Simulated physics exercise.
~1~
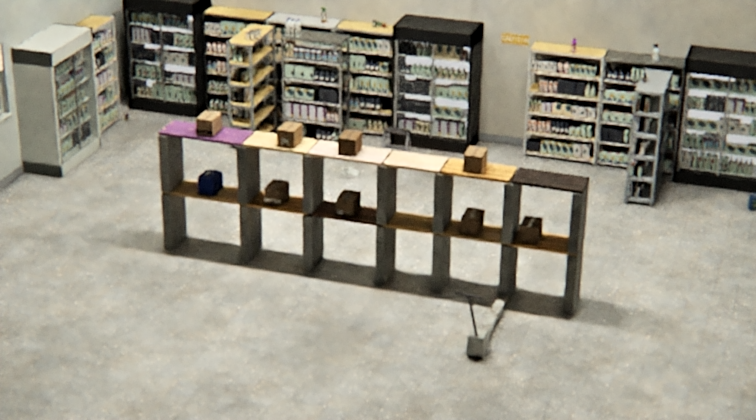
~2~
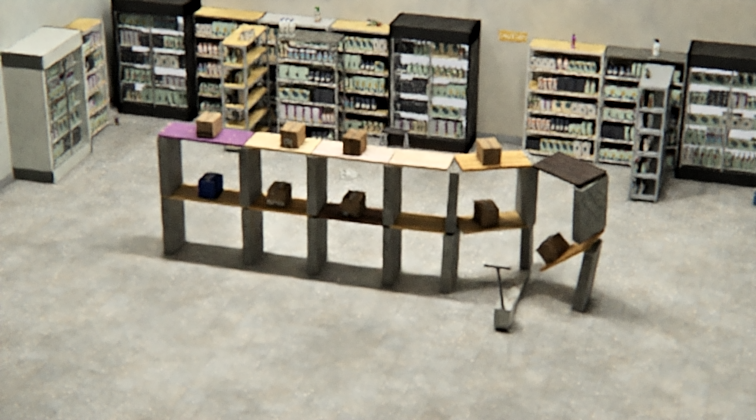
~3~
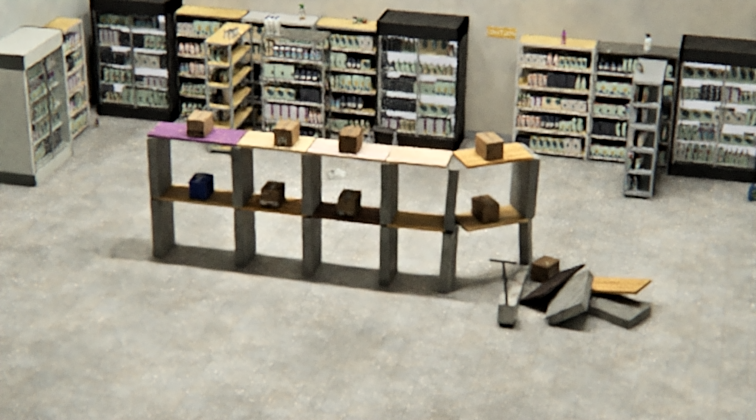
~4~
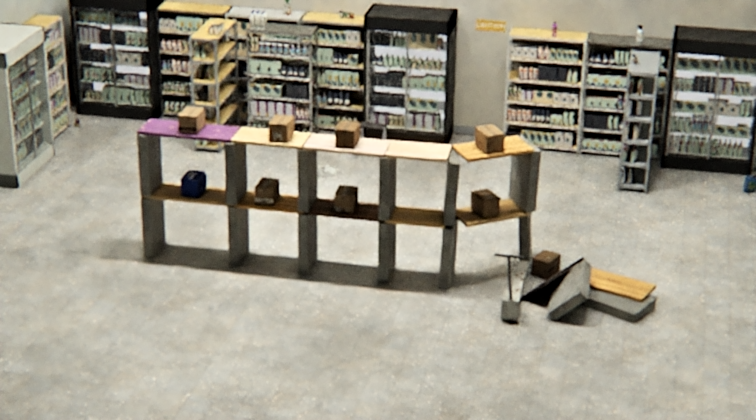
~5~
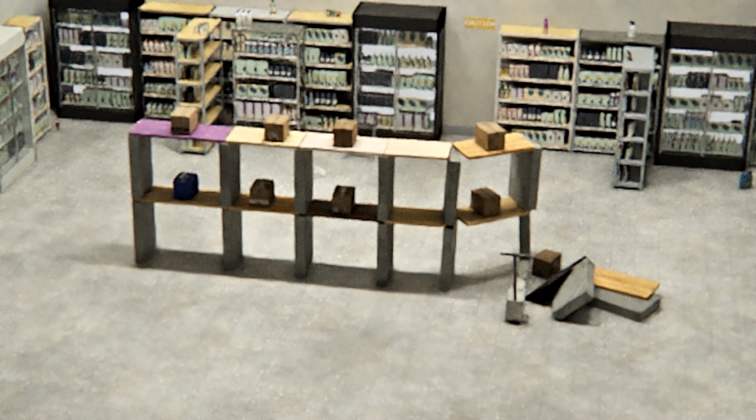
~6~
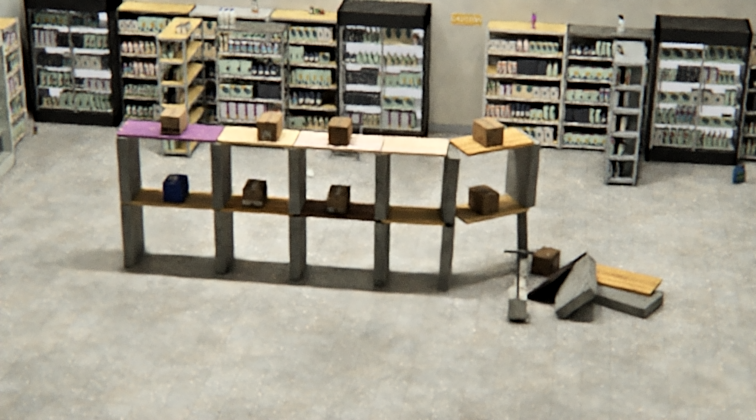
In a shop, a low jack knocks down the right end of a two-tier shelf.
